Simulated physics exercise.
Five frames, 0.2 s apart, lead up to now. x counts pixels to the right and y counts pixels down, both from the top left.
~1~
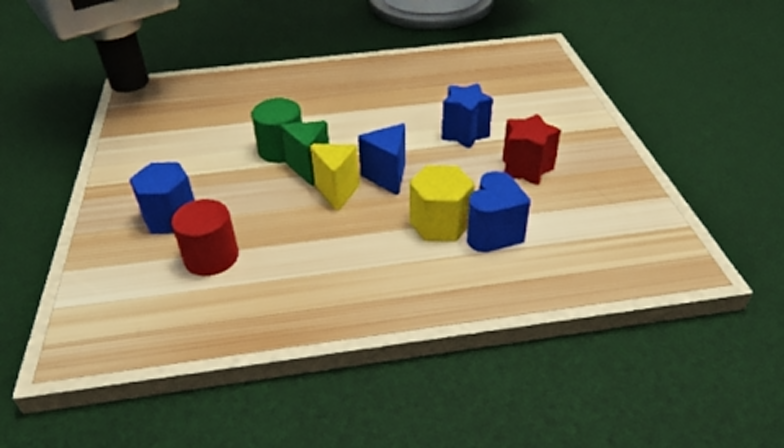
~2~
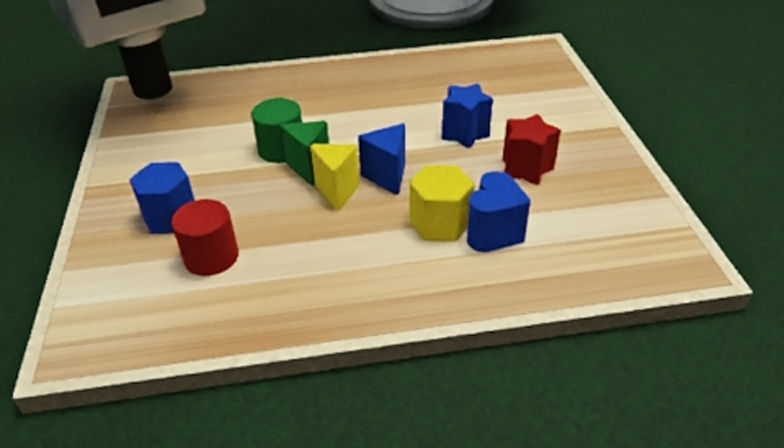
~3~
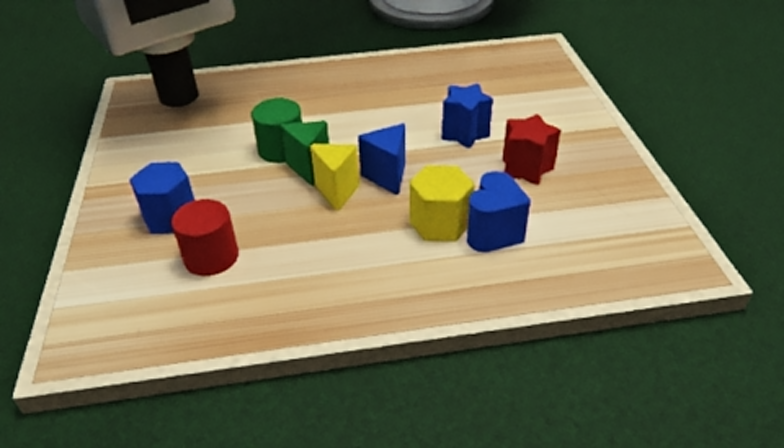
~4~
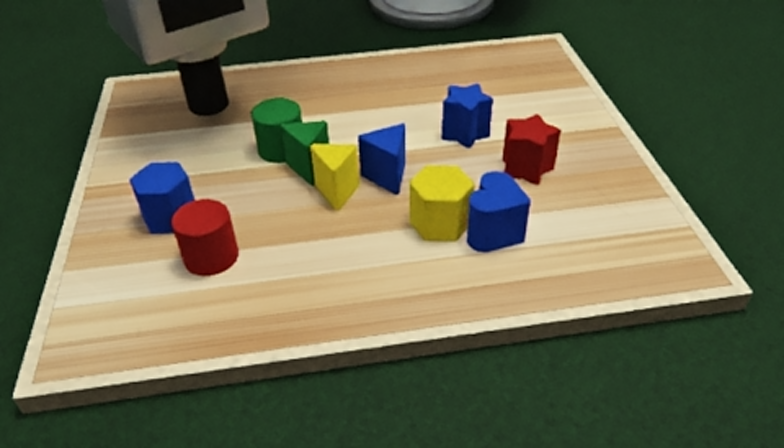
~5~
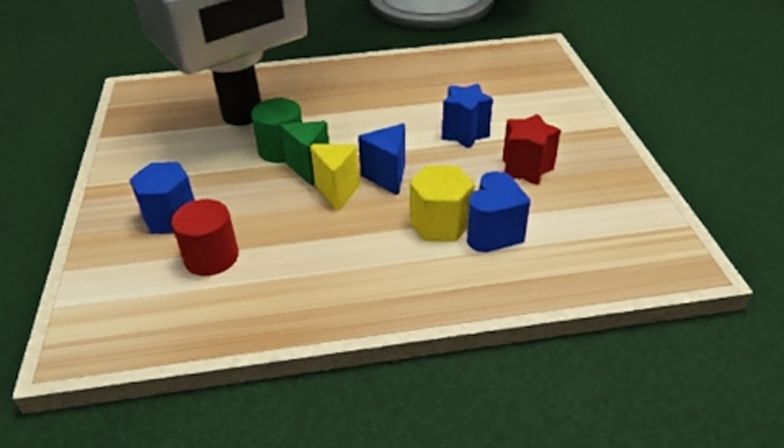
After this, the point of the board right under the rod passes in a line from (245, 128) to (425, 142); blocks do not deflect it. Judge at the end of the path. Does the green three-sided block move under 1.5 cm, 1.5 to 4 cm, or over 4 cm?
Goes 1.5 to 4 cm.
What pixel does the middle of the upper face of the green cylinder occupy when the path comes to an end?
The middle of its upper face will lie at (299, 120).
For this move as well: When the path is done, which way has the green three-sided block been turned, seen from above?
The block turns counter-clockwise.
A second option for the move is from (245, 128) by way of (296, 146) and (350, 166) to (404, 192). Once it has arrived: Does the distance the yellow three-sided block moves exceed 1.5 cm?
Yes - that is the case.
The first path, step by step. One third of the way, rod (304, 119); green cylinder (296, 119); green three-sided block (304, 143), turned 30° anticlockwise; yellow three-sided block (344, 156).
Two thirds of the way, rod (364, 124); green cylinder (299, 120); green three-sided block (304, 145), turned 25° anticlockwise; yellow three-sided block (344, 156).
At the end, rod (425, 129); green cylinder (299, 120); green three-sided block (304, 145), turned 25° anticlockwise; yellow three-sided block (344, 156); blue star not moved.
